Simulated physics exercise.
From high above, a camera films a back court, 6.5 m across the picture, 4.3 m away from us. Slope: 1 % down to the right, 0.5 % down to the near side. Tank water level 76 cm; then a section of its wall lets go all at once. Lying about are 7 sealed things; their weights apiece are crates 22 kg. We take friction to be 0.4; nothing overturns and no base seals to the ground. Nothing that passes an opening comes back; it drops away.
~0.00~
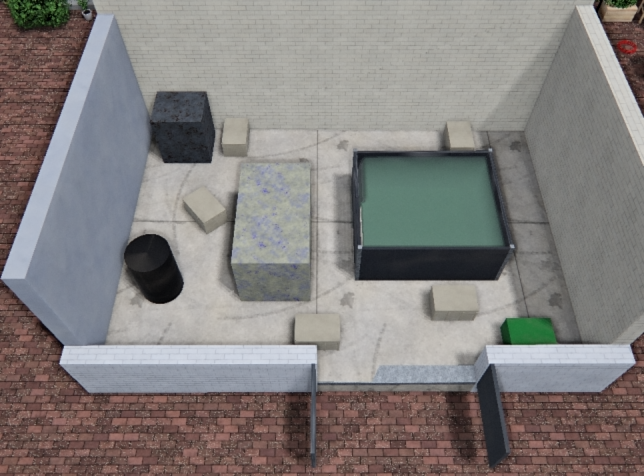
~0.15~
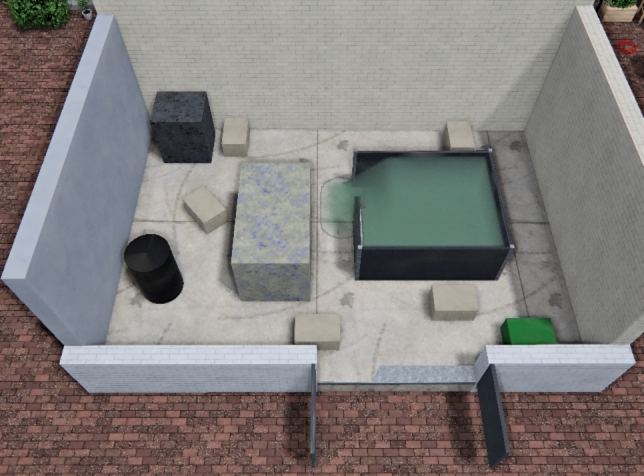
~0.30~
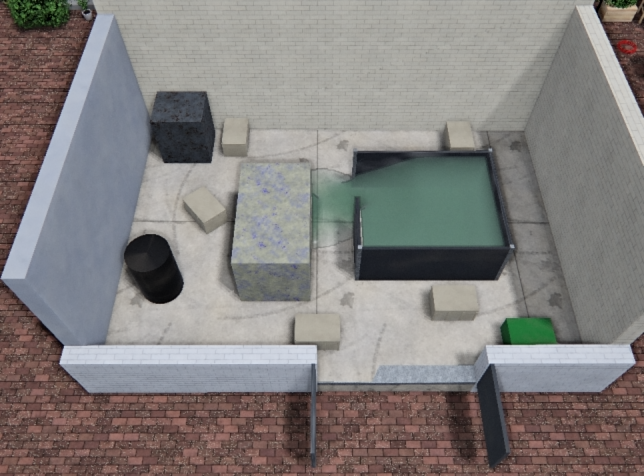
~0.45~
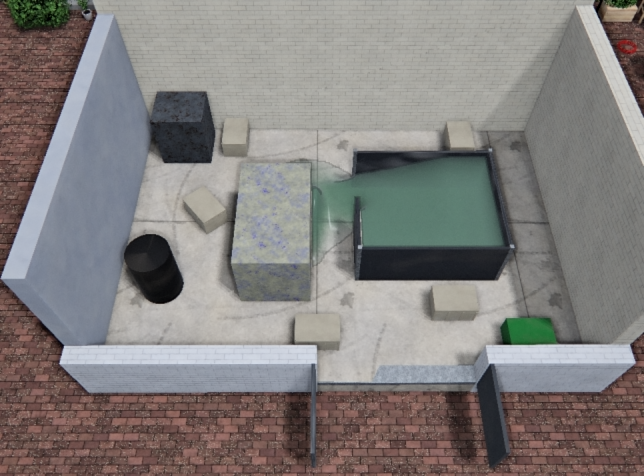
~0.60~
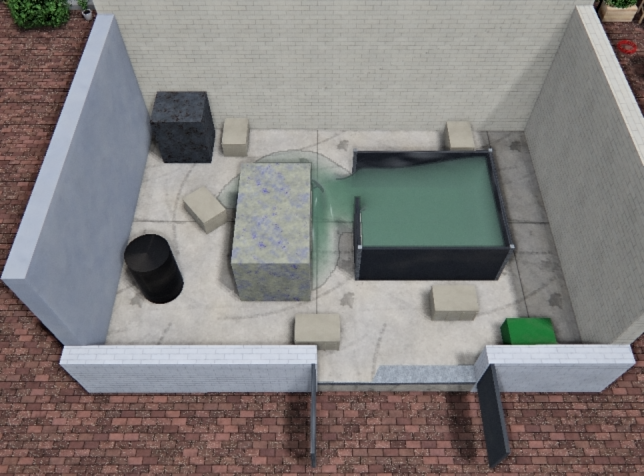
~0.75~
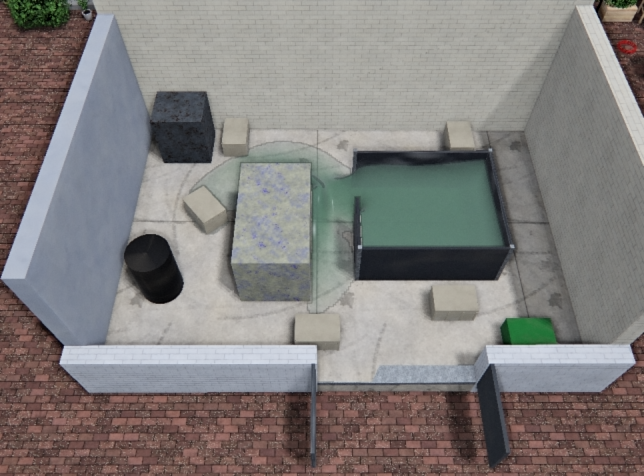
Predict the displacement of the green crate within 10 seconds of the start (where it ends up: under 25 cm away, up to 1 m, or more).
Chances are it never really leaves its spot.
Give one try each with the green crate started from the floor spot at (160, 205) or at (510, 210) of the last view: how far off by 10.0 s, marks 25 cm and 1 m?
I'd say it lands far off on the first try and it does not really move on the second.
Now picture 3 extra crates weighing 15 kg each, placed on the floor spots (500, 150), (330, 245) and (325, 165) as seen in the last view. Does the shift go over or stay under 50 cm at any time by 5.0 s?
One by one: Below the mark, beyond the mark, beyond the mark.
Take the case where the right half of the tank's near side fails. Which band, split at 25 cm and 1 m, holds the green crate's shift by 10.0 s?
Outcome for the green crate: It is borne far off.
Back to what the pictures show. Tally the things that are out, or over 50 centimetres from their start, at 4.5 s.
Result: 2.
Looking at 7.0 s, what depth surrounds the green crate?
About 4 cm.
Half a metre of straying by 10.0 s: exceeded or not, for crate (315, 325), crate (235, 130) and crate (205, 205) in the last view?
Results in listed order: Exceeds / exceeds / exceeds.
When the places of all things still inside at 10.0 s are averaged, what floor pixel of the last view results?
It works out to somewhere near (414, 267) on the floor.
After 2.0 s the green crate is near (531, 331), 0.0 m from its start, aground; 0 of 7 are out; 1 afloat.
After 4.5 s the green crate is near (531, 331), 0.0 m from its start, aground; 0 of 7 are out; 1 afloat.
After 7.0 s the green crate is near (531, 331), 0.0 m from its start, aground; 1 of 7 are out; 1 afloat.
After 10.0 s the green crate is near (538, 330), 0.1 m from its start, aground; 1 of 7 are out; 1 afloat.
